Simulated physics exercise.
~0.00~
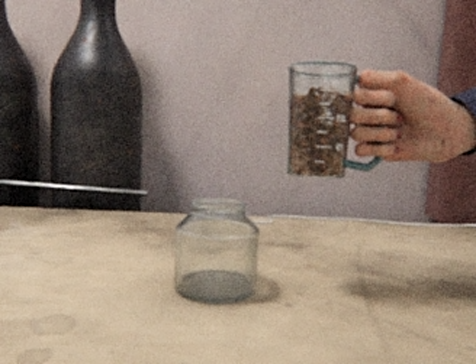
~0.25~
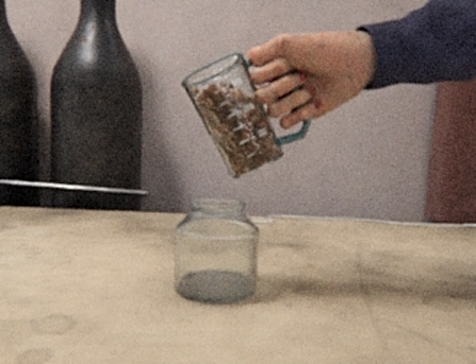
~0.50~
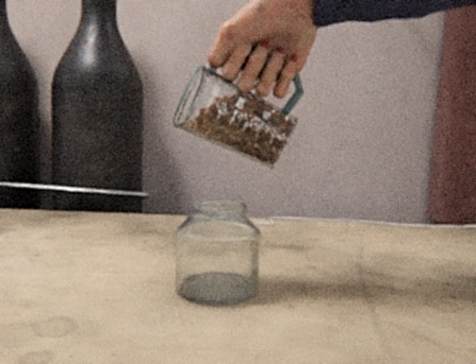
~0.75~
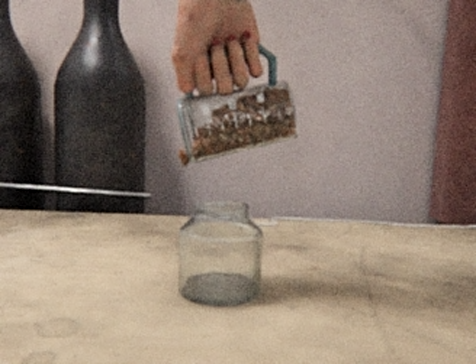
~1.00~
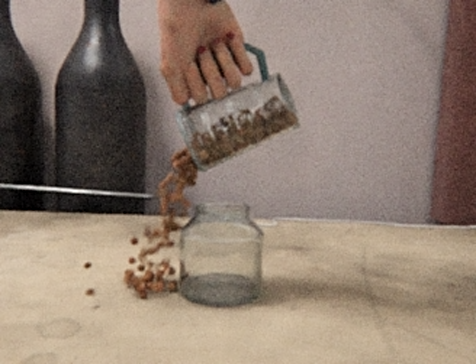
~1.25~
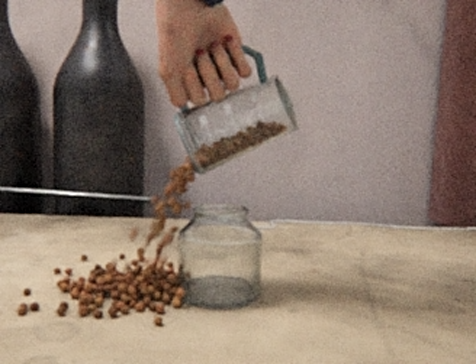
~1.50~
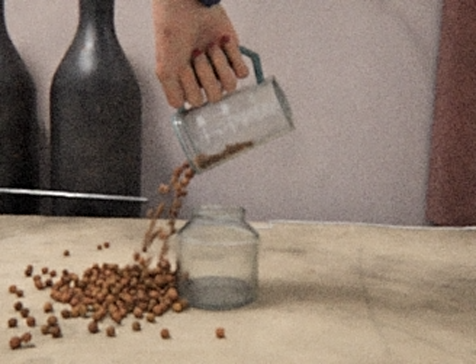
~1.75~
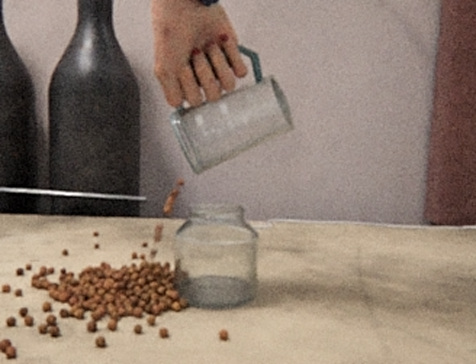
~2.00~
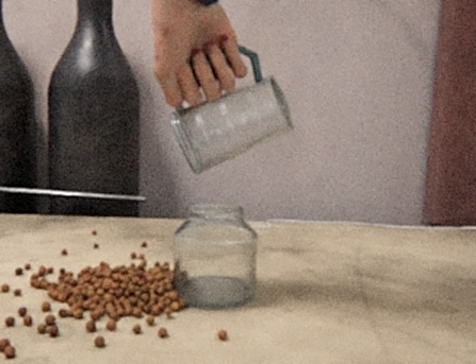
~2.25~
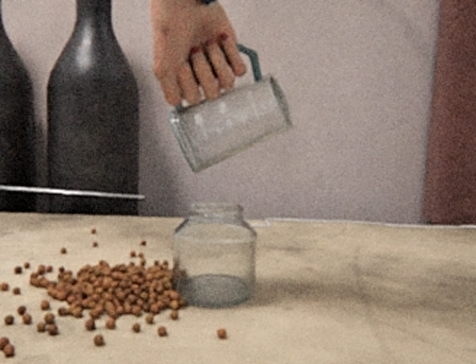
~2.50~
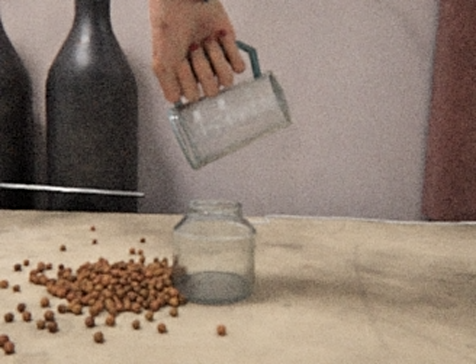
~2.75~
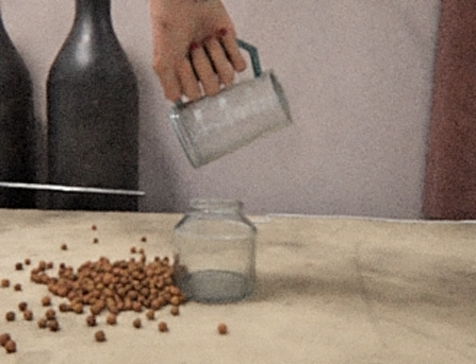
A hand carried a clear glass cup of small brown balls leftward above an open glass jar and tipped it, but the balls poured past the jar's left side and scattered across the table, leaving the cup and jar looking empty.
